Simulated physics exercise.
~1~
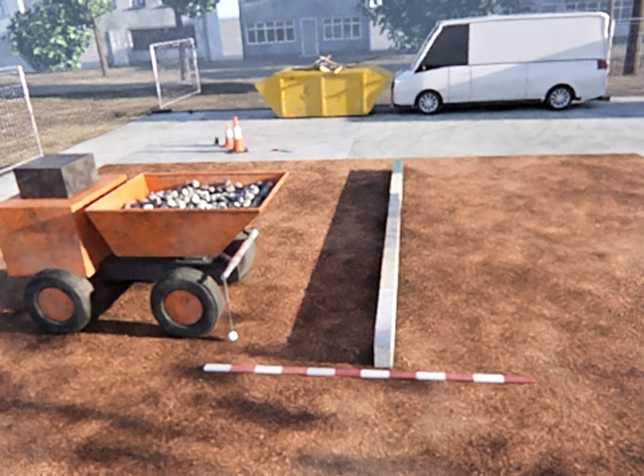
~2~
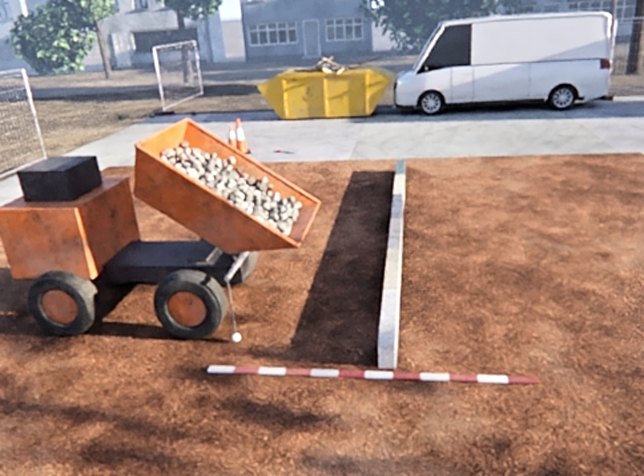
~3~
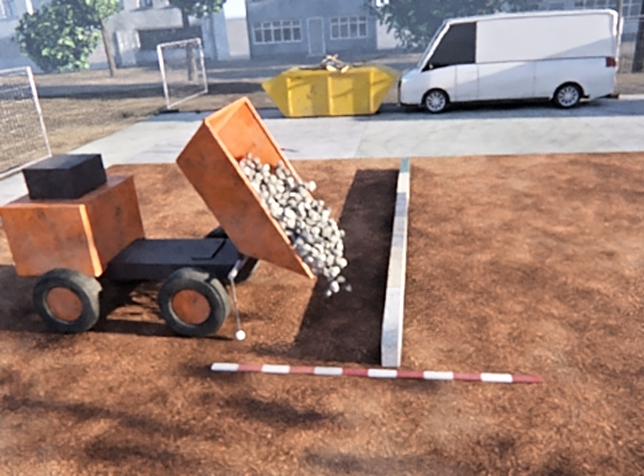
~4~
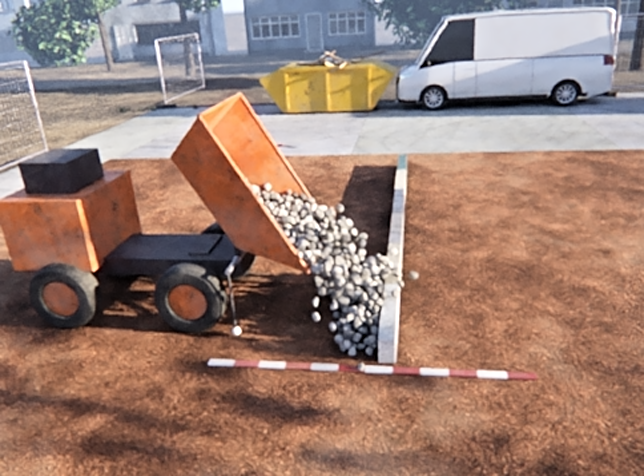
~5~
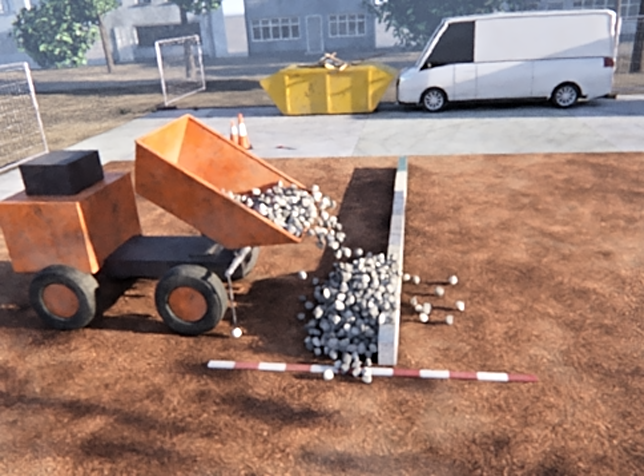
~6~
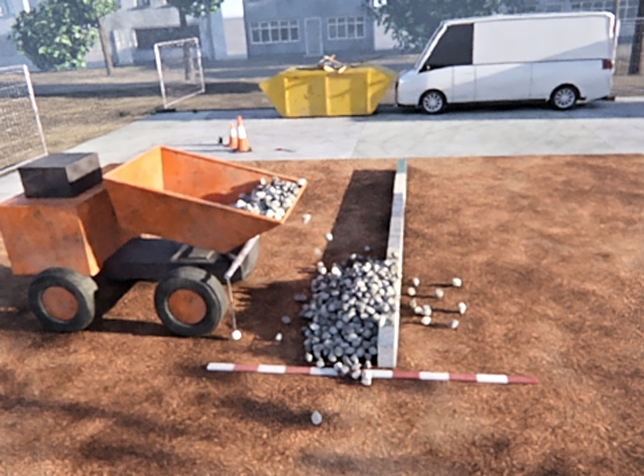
A patch of reddish-brown ground beside a paved strip is seen from slightly above, with a yellow skip, a white van and buildings behind. On the left stands a small orange dumper loaded with grey stones, facing a low pale kerb, with a red and white striped rod lying in front. The body tilts up steeply to the right, and stones slide out, heaping against the kerb. As it lowers again, more stones spill and a few land beyond the kerb. Finally the body rests low, some stones still inside, beside the settled heap.
